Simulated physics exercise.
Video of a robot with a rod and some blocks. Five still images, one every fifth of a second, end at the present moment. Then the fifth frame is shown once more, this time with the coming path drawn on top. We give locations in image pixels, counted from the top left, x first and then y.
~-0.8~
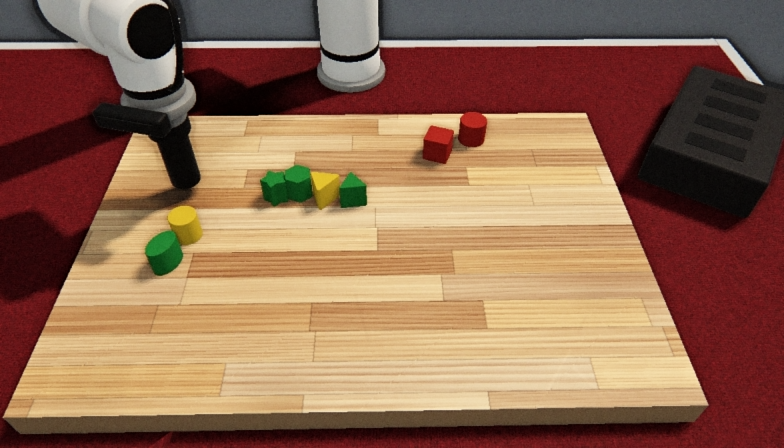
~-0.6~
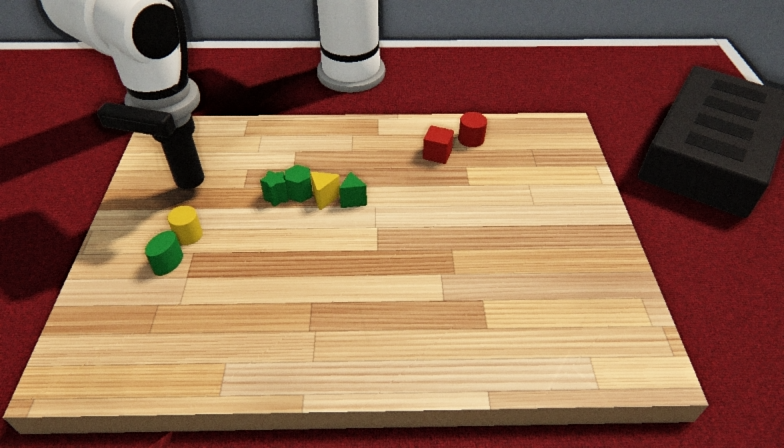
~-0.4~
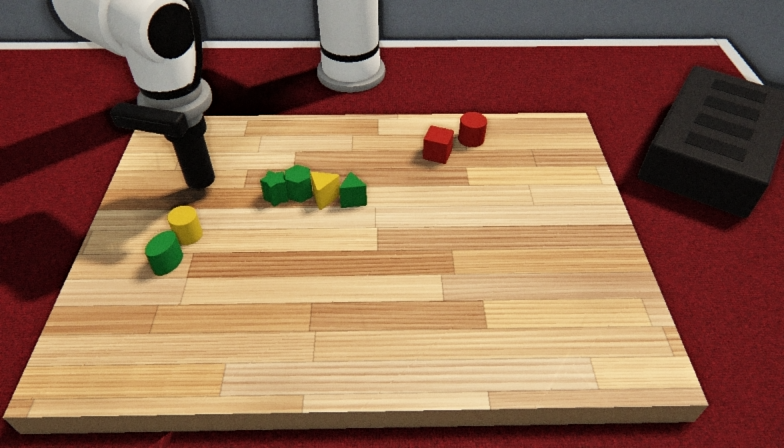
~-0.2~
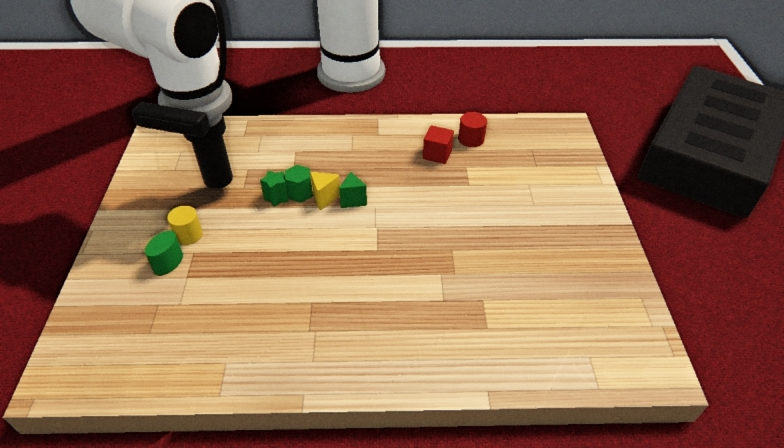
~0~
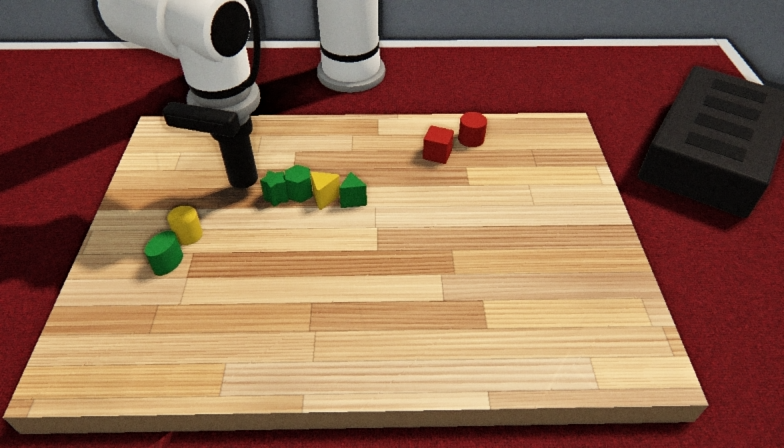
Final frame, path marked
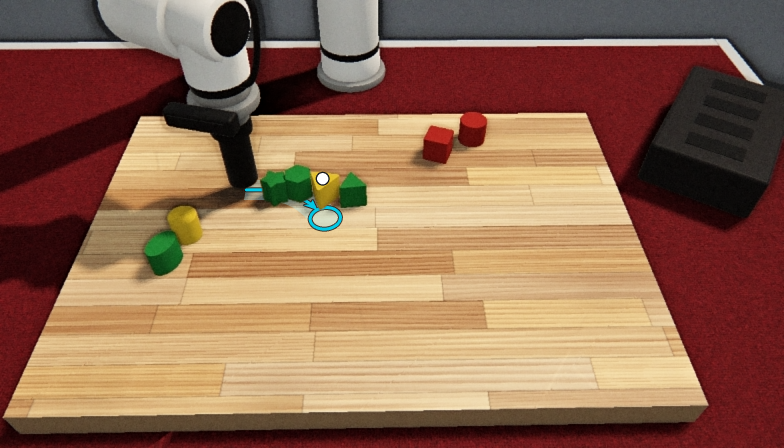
On a wooden board over a red surface, a robot arm's black rod slid a short way right, nearing a row of green and yellow blocks, while all the blocks stayed still.
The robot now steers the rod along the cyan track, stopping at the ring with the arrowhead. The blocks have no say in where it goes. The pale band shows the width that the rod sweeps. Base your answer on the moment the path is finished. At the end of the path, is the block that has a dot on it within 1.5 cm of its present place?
My answer is no.
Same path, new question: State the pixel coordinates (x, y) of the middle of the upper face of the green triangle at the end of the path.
By then it is at (373, 185).
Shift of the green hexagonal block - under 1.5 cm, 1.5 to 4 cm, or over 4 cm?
Of the three bands, it's over 4 cm.
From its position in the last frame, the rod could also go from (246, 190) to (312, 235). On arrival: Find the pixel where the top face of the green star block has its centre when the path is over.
The centre of its top face lies at (315, 192).
The line goes from (246, 190) by way of (278, 191) and (305, 201) to (325, 218); the dot is on the yellow triangle.
What follows on the original path. One third of the way, rod at (276, 181); green star block at (287, 185), turned 30° clockwise; green hexagonal block at (308, 174), turned 30° anticlockwise; yellow triangle at (330, 177), turned 30° clockwise.
Two thirds of the way, rod at (304, 191); green star block at (305, 198), turned 55° clockwise; green hexagonal block at (331, 178), turned 60° anticlockwise; yellow triangle at (353, 175); green triangle at (365, 183), turned 25° clockwise.
At the end, rod at (324, 208); green star block at (313, 216), turned 85° clockwise; green hexagonal block at (343, 183), turned 90° anticlockwise; yellow triangle at (362, 174), turned 15° anticlockwise; green triangle at (373, 185).
